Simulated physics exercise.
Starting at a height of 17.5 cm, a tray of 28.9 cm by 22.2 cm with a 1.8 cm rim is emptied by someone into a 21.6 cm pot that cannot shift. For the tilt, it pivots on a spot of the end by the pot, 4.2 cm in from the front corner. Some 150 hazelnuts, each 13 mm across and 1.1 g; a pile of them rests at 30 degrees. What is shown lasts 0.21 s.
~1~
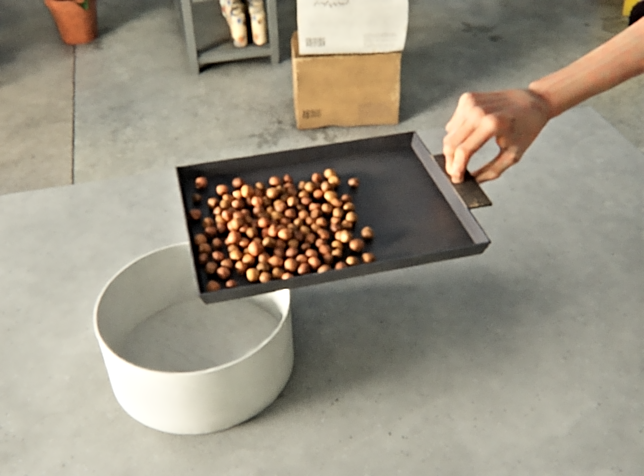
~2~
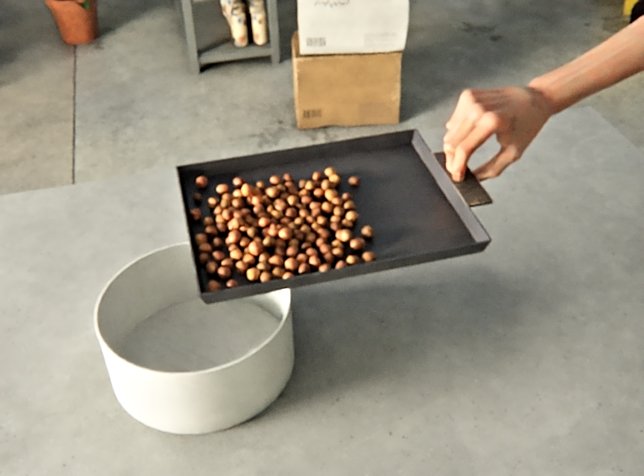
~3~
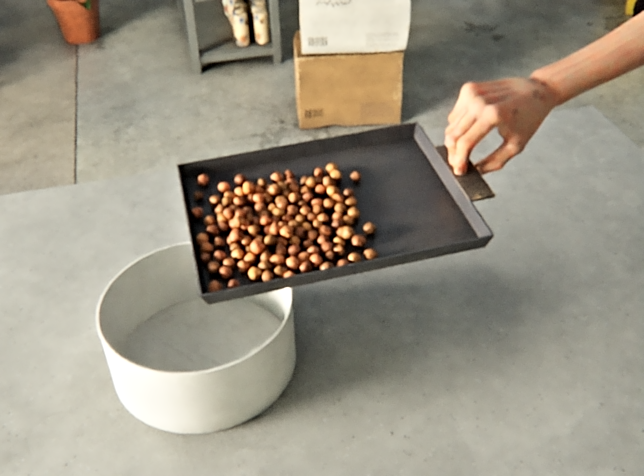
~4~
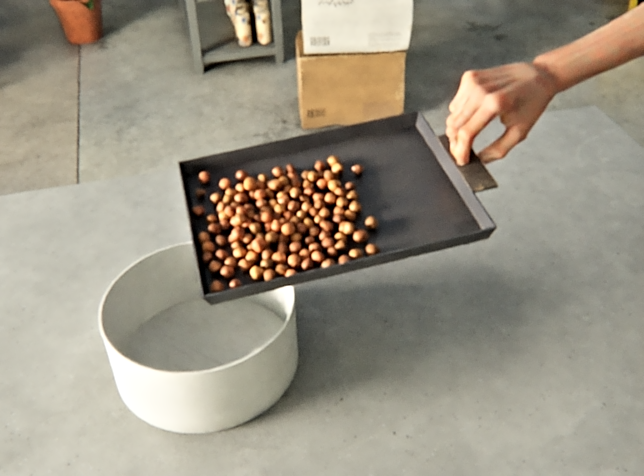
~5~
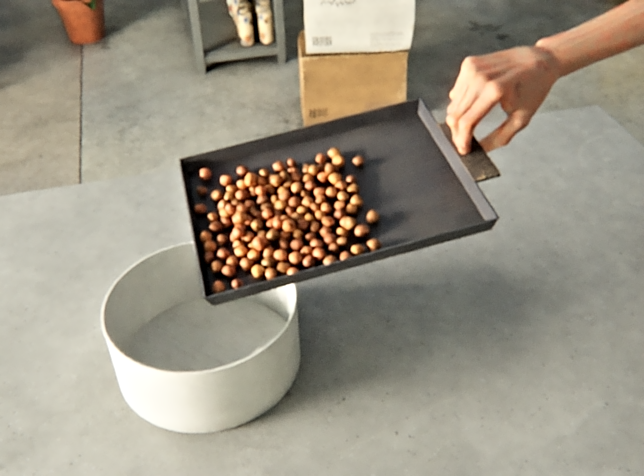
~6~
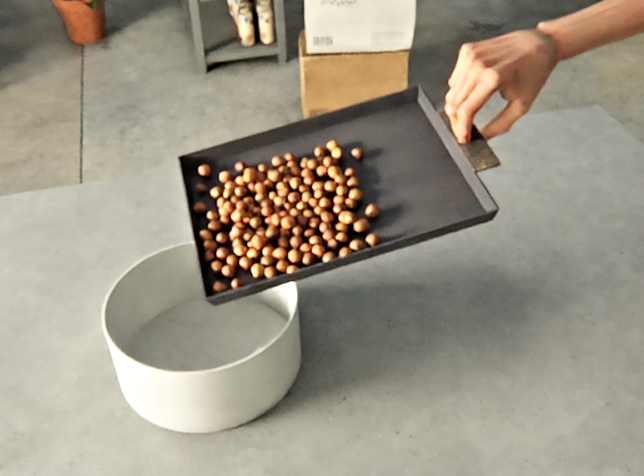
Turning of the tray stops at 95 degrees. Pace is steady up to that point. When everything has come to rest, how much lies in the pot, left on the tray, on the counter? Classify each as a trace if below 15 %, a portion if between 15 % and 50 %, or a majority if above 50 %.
Pot: A majority. Tray: A trace. Counter: A portion.
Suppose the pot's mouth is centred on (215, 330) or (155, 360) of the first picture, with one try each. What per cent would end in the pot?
Around 90 per cent, then around 100 per cent.
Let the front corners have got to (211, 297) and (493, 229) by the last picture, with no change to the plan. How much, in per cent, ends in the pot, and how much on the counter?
Per cent by place - pot 25, counter 75.
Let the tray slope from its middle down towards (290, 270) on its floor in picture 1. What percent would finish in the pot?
My guess is roughly 30 percent.
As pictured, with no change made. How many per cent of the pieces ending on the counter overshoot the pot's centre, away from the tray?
About 90 percent of the spill.
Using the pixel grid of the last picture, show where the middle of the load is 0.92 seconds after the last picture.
(200, 223), roughly.
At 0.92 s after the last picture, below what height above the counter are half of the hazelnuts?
Around 24 cm up.
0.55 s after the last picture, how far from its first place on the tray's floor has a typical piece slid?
Around 3 centimetres.
Then, 0.55 s after the last picture, tilt 50 degrees; the tray holds 100 %, the pot 0 %.
Then, 0.92 s after the last picture, tilt 77 degrees; the tray holds 95 %, the pot 0 %.
Then, 1.38 s after the last picture, tilt 95 degrees; the tray holds 0 %, the pot 60 %.
In the end, pot 65 %, tray 0 %, counter 35 %.
